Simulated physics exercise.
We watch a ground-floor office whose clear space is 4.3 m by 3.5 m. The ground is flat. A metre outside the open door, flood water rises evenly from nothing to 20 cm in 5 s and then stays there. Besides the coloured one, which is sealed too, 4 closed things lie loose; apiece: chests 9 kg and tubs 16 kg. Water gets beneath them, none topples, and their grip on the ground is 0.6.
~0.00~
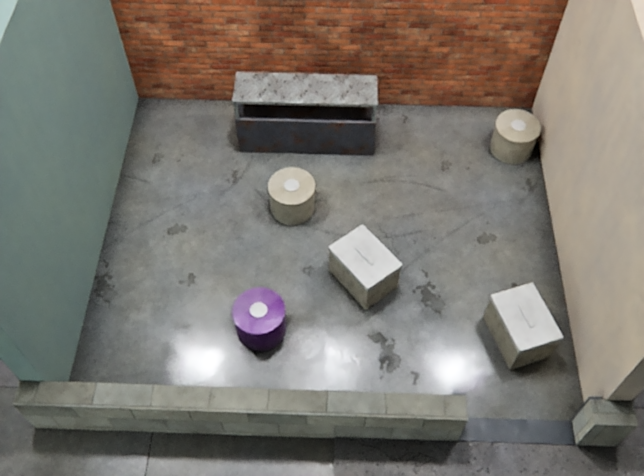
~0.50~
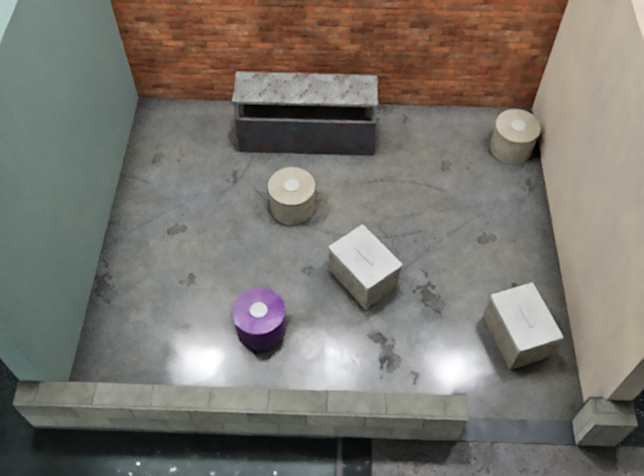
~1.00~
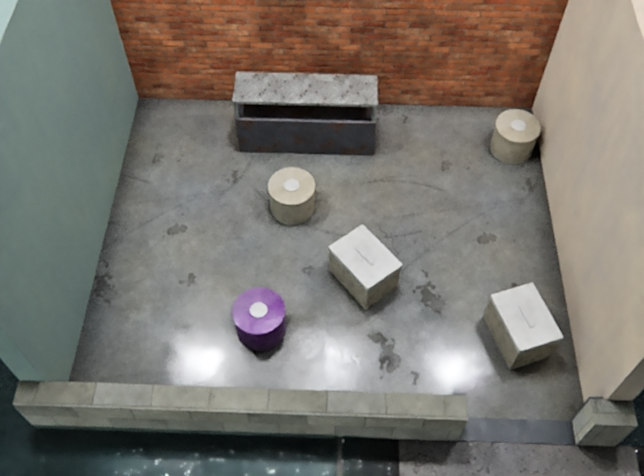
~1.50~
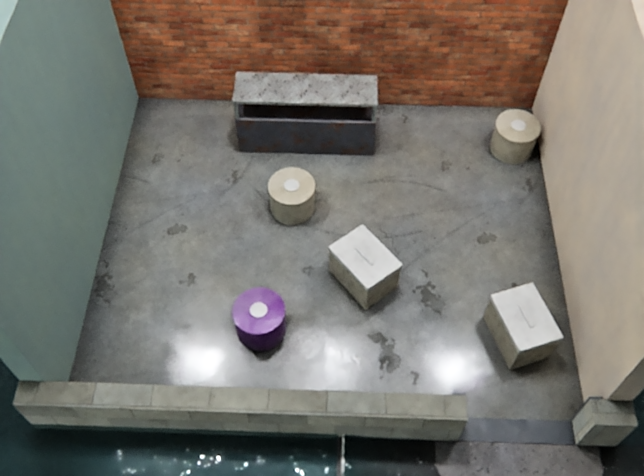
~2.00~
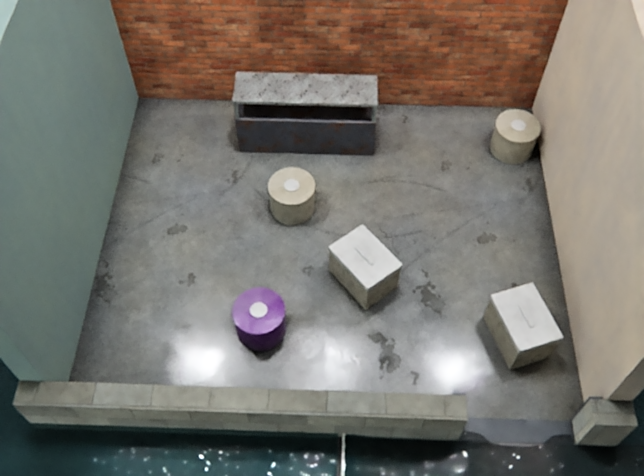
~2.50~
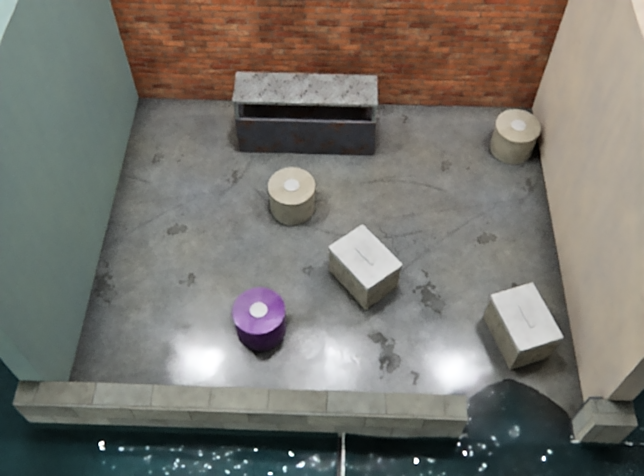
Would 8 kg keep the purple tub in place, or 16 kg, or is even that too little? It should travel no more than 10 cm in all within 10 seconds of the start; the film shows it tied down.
For it, the smaller load will do.
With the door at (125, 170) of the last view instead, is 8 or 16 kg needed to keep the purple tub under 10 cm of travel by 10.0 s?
Then only the larger load is enough.
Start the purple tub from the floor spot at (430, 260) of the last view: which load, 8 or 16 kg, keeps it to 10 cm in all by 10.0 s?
It takes the larger.
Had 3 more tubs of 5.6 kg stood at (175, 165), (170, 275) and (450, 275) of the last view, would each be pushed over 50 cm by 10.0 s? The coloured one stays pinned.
In turn: Short of it, less, more.
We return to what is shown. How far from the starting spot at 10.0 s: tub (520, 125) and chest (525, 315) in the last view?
In turn: 20 cm, 300 cm.
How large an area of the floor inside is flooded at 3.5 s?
Roughly 1.0 m2.
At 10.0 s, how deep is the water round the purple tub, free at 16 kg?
Roughly 2 cm.
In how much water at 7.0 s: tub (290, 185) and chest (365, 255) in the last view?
About 1 and 2 cm.
After 3.5 s the purple tub would be 0 cm from its start with 8 kg and 0 cm from its start with 16 kg; 0 cm of water round it then.
After 4.5 s the purple tub would be 0 cm from its start with 8 kg and 0 cm from its start with 16 kg; 0 cm of water round it then.
After 7.0 s the purple tub would be 0 cm from its start with 8 kg and 0 cm from its start with 16 kg; 1 cm of water round it then.
After 10.0 s the purple tub would be 0 cm from its start with 8 kg and 0 cm from its start with 16 kg; 2 cm of water round it then.
